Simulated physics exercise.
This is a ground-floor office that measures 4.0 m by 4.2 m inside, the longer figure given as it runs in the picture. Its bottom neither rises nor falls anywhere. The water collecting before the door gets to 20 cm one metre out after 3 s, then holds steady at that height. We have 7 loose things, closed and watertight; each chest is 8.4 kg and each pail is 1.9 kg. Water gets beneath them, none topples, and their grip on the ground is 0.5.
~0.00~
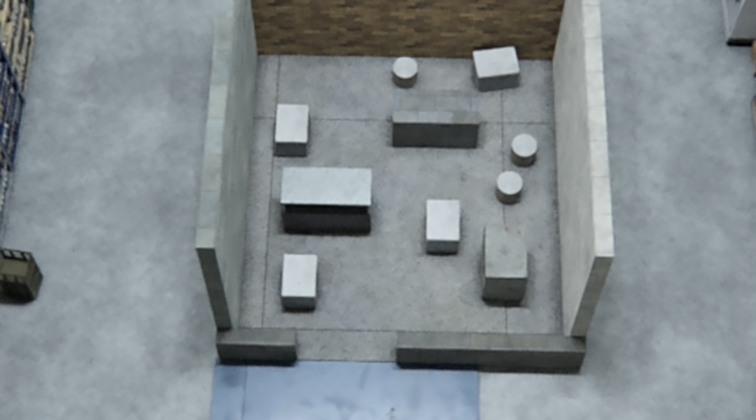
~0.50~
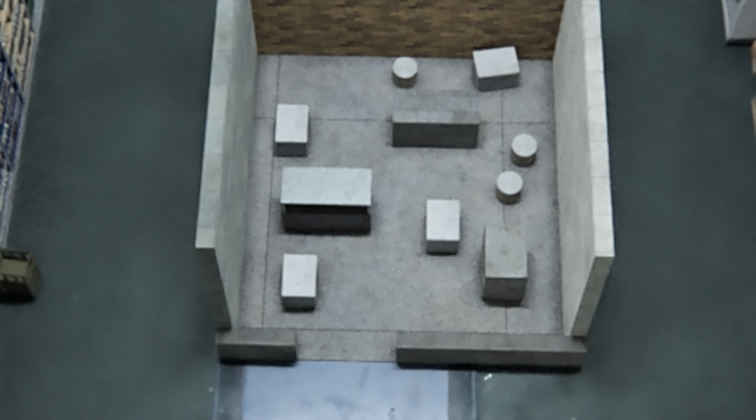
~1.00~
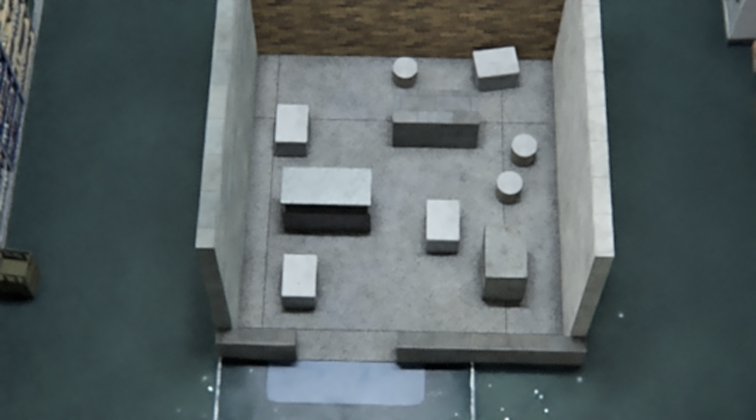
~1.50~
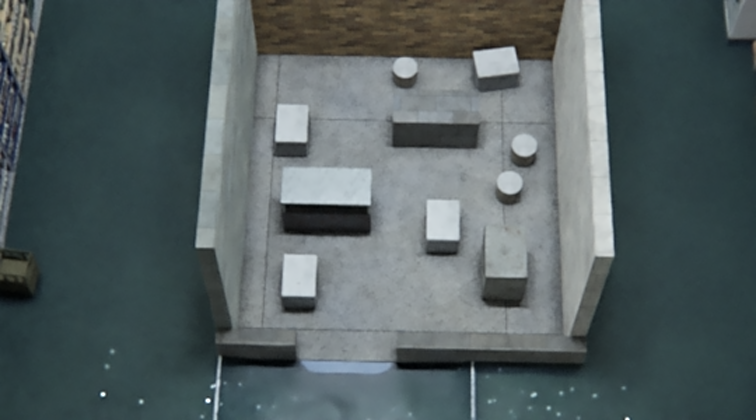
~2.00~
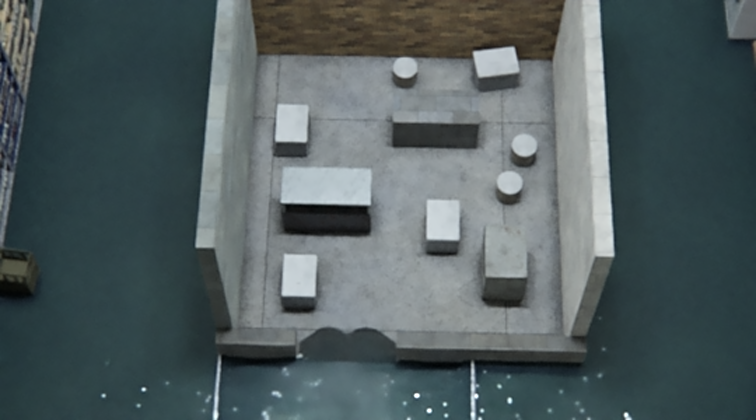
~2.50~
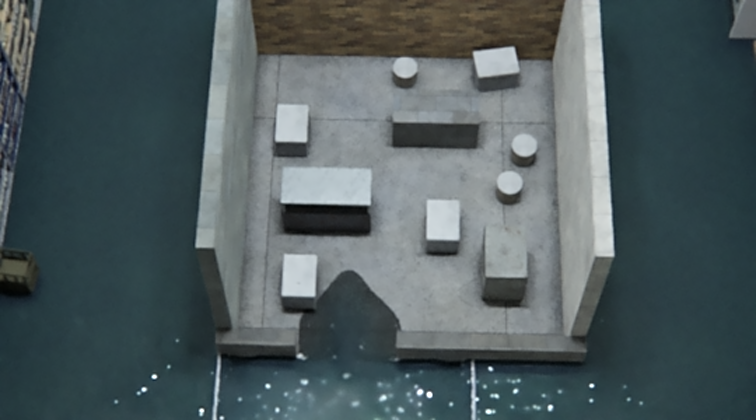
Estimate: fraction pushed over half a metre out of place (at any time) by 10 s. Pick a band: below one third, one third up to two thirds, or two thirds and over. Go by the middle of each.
The share is two thirds and over.
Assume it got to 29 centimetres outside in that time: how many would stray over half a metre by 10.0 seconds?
Count: 7.
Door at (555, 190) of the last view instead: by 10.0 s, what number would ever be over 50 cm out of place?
The answer then is 6.
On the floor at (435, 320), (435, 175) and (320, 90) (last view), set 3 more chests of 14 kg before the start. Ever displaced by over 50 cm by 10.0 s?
One by one, in that order: Below it, above it, below it.
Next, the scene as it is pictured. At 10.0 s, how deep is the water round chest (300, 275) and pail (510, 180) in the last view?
I'd put it at 10 cm and 6 cm respectively.
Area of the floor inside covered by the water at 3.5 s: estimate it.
Near 3.0 m2 in all.
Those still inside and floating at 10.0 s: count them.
Then: 7.
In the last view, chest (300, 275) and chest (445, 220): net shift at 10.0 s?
Respectively 50 and 150 centimetres.
After 3.5 s 0 of 7 are over 50 cm from their spots; 0 afloat.
After 4.5 s 1 of 7 are over 50 cm from their spots; 1 afloat.
After 7.0 s 2 of 7 are over 50 cm from their spots; 4 afloat.
After 10.0 s 7 of 7 are over 50 cm from their spots, and 7 have been at some point; 7 afloat.
